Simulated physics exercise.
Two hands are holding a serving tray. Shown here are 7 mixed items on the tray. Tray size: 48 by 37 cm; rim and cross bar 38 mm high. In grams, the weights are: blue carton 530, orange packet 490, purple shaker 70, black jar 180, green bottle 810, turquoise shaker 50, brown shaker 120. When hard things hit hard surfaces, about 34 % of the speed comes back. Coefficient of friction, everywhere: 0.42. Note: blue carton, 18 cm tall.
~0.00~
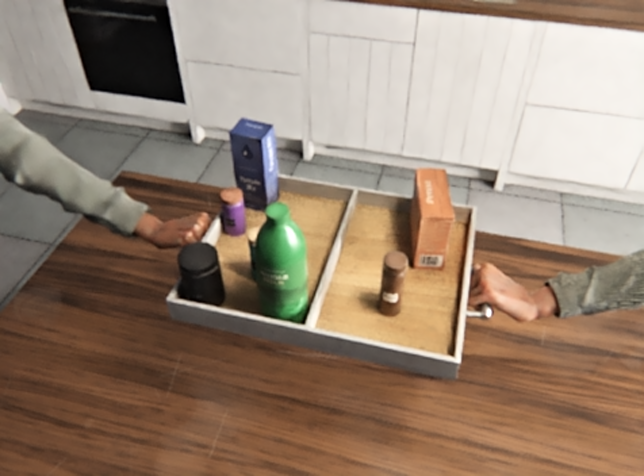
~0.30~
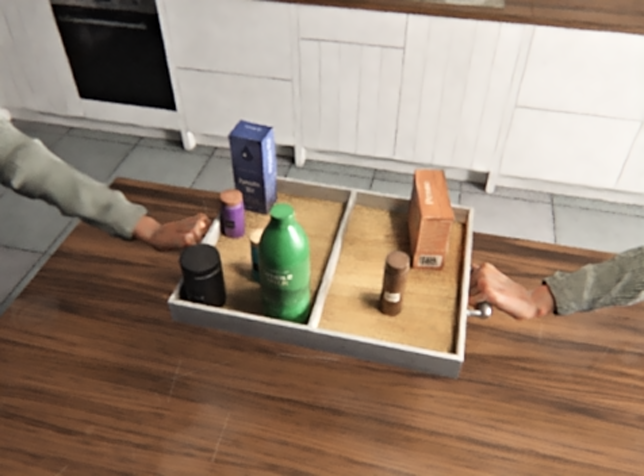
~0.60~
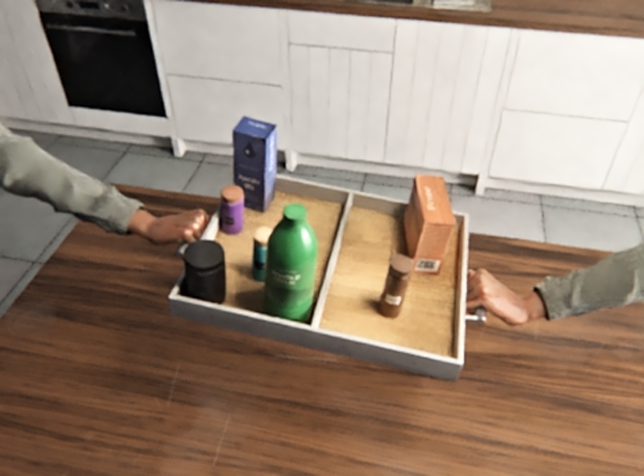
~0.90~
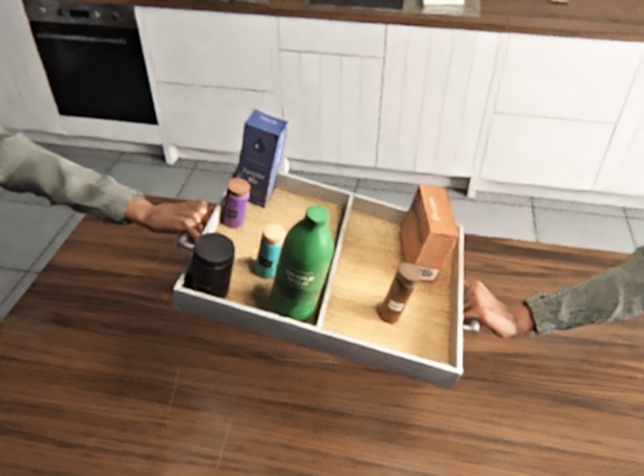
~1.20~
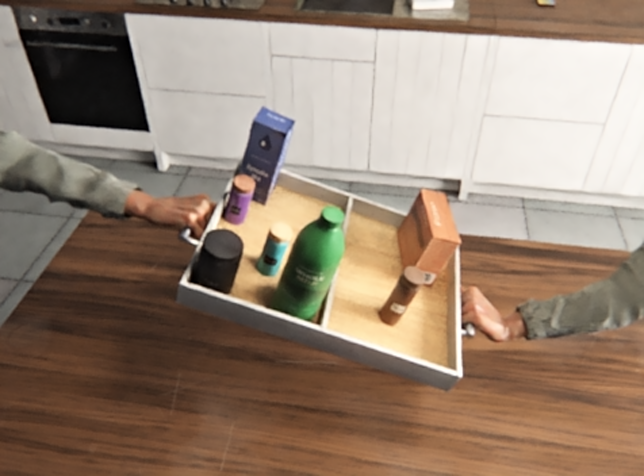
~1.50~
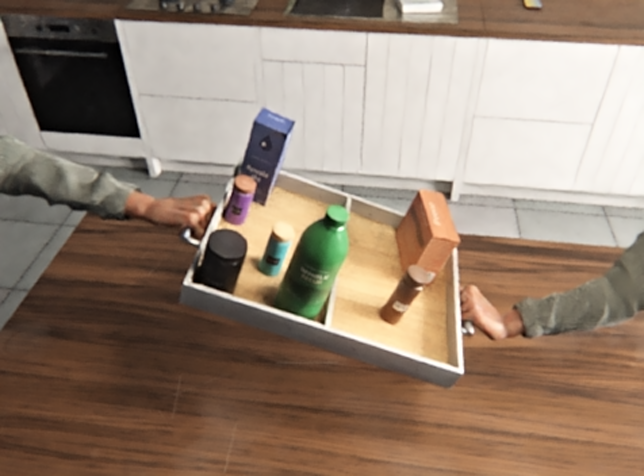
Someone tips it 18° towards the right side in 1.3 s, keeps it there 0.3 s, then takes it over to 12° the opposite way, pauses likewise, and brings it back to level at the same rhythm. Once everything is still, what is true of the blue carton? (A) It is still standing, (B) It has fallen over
It is still standing.
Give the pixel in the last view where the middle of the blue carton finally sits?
Roughly (247, 181).
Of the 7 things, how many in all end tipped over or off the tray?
I count 1.
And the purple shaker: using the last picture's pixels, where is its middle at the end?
Its middle settles close to pixel (230, 225).
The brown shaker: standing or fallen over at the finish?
Here's what happens: The brown shaker comes down.
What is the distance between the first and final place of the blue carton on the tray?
I'd say about 0 cm between start and finish.
After 1.90 s, tilt 17°, right edge down; brown shaker 67° off its base.
After 2.40 s, tilt 1°, right edge down; brown shaker 67° off its base.
After 3.00 s, tilt 12°, left edge down; brown shaker 68° off its base.
After 4.20 s, tilt 2°, left edge down; brown shaker 69° off its base.
In the end (5.2 s), toppled on the tray, brown shaker; the other 6 under 5 cm from the start. At the end, from the last picture's camera, blue carton near (246, 181).
